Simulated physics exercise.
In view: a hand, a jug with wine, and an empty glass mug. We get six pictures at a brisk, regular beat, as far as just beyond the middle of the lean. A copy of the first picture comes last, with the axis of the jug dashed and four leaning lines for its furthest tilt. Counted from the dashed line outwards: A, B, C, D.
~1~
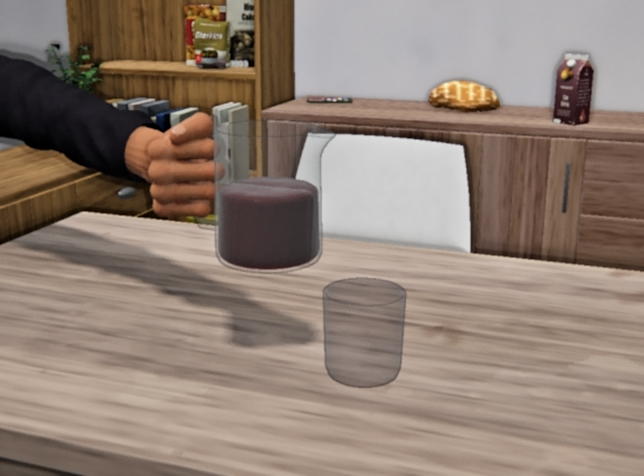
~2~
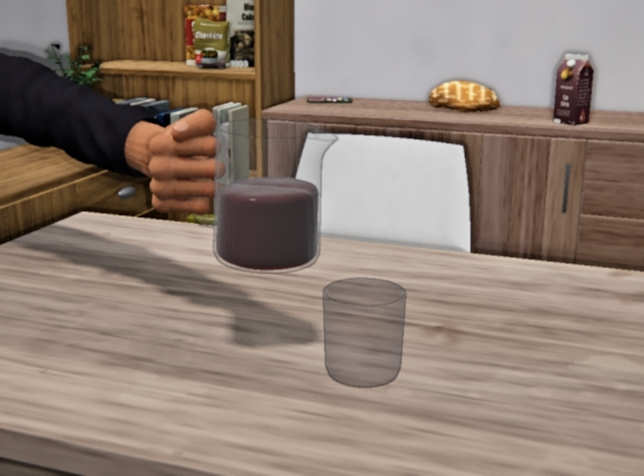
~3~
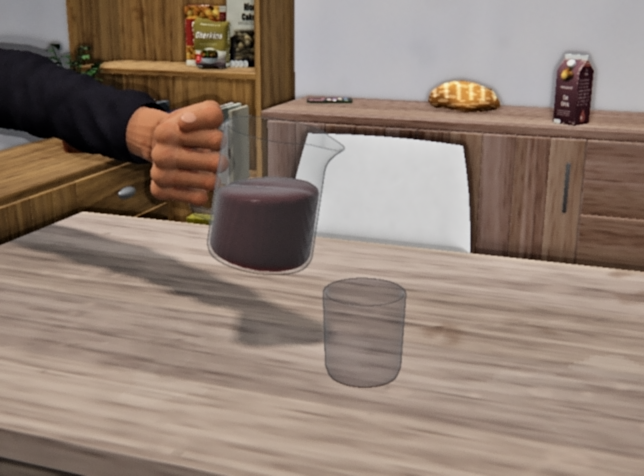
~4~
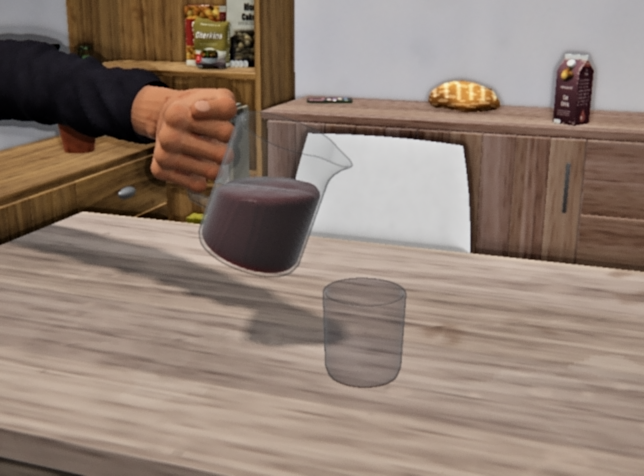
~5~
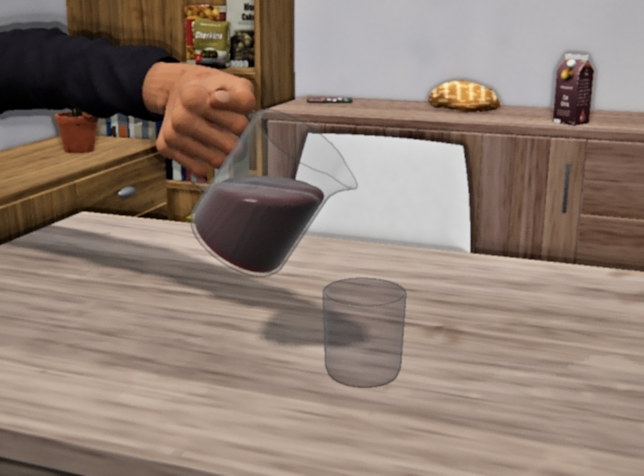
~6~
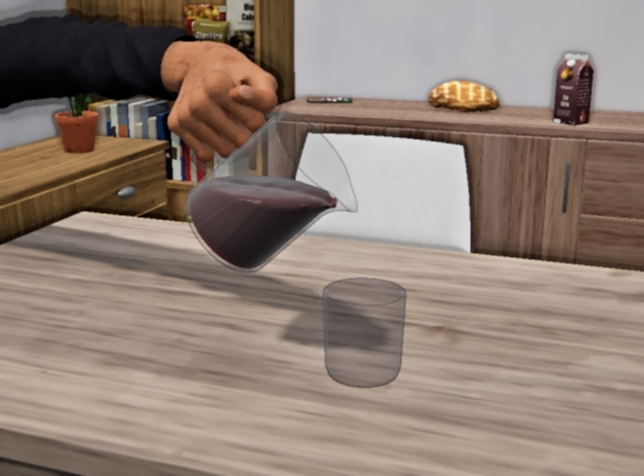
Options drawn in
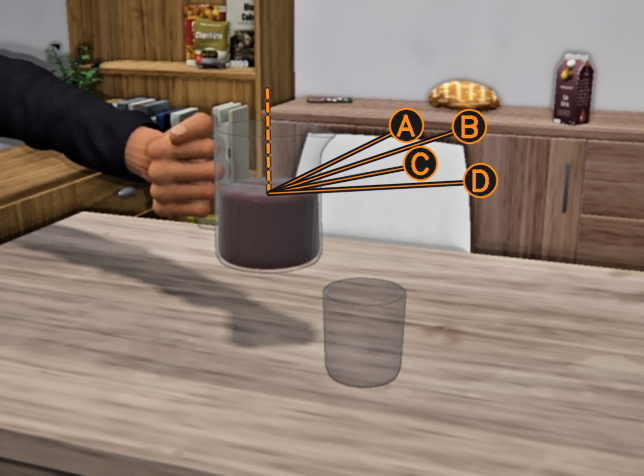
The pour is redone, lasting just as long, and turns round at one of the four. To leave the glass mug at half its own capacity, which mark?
Choose B.
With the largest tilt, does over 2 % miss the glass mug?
Yes, it does.
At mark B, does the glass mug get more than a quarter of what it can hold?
Yes.
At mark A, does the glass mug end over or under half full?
Under.
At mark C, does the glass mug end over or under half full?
Over.
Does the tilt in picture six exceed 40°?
Yes, it does.
On the marked copy, A at (391, 133); B at (453, 132); C at (403, 168); D at (463, 182).
If A is chosen, the glass mug ends with about 29 % of what it can hold.
If B is chosen, the glass mug ends with about 50 % of what it can hold; 3 % of the wine is spilt.
If C is chosen, the glass mug ends with about 75 % of what it can hold; 3 % of the wine is spilt.
If D is chosen, the glass mug ends with about 81 % of what it can hold; 14 % of the wine is spilt.
